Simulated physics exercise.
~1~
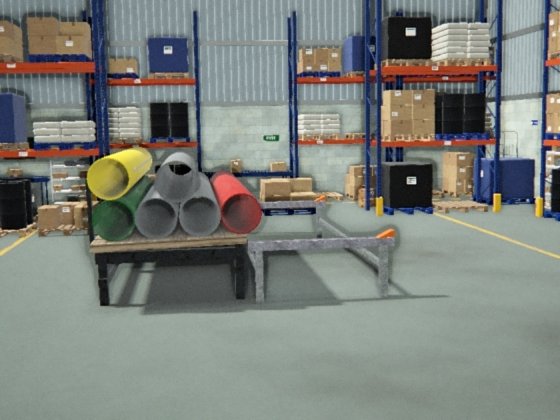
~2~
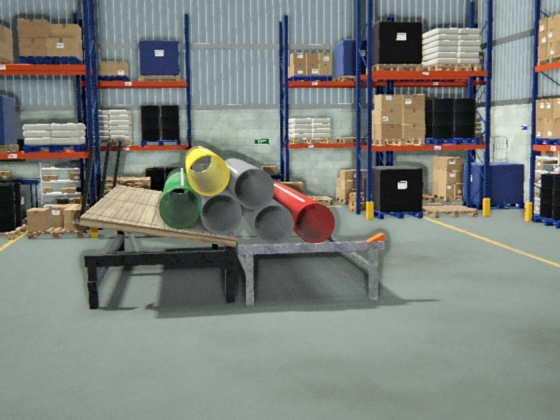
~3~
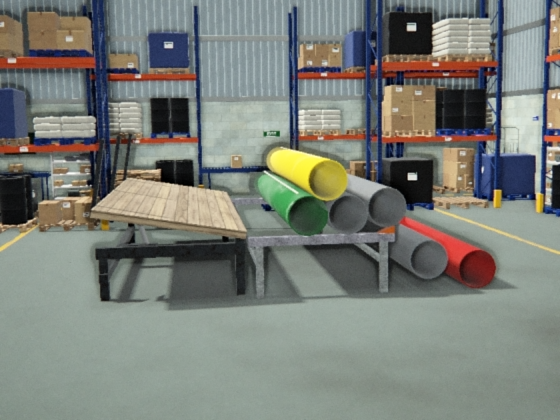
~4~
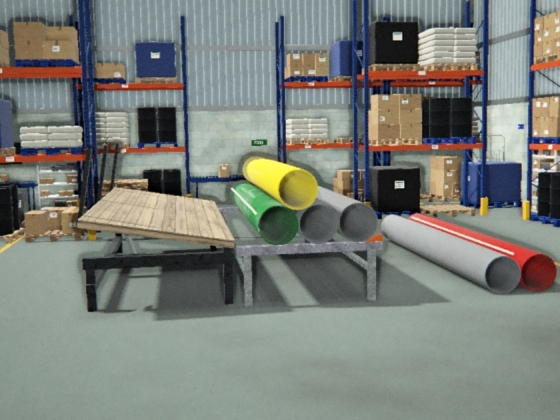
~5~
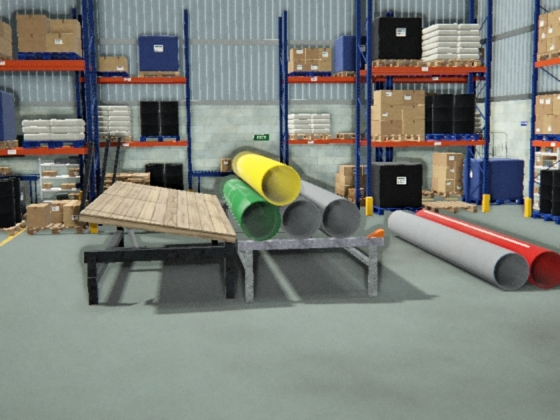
Pipes roll right off a tilting deck; red and one grey end on the floor.
